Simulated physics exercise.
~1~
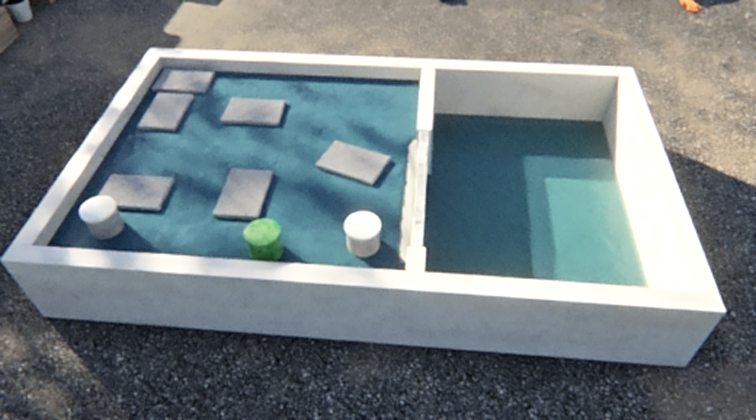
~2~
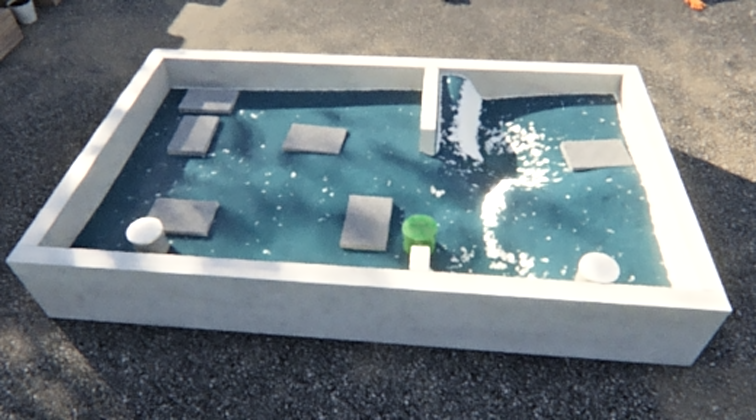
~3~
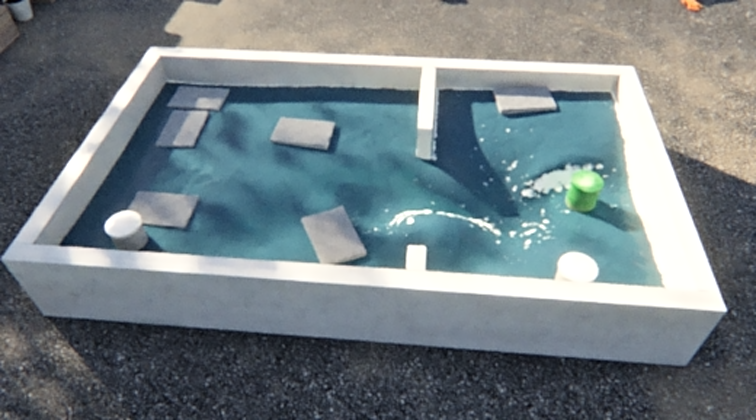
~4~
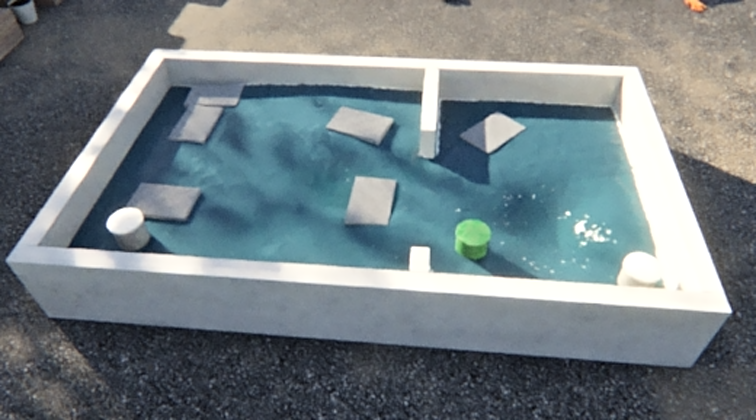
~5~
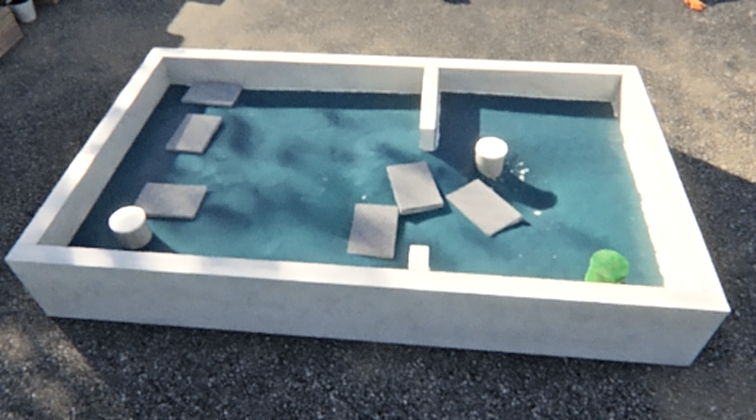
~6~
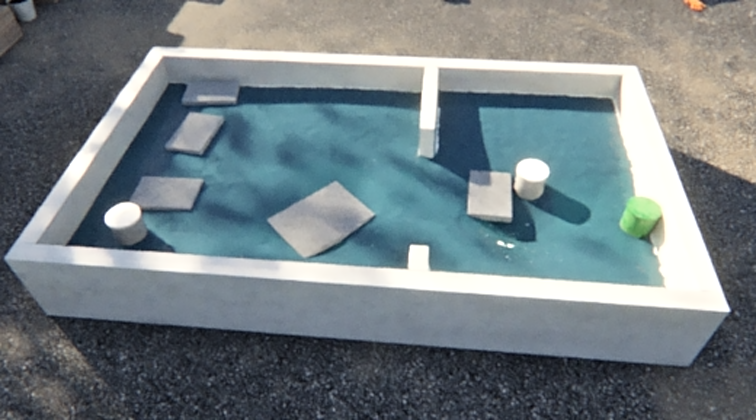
The clip opens on a pale, divided basin with flat grey floats, two white pails and a green pail on the left side, where the water stands higher than on the right. The board in the divider opens, and water rushes right in white foam, carrying a grey float, a white pail and the green pail through the gap. The green pail swings far right, drifts back toward the opening, then moves to the near right corner as the foam fades. It ends afloat by the right wall, with the white pail and one grey float also beyond the divider.
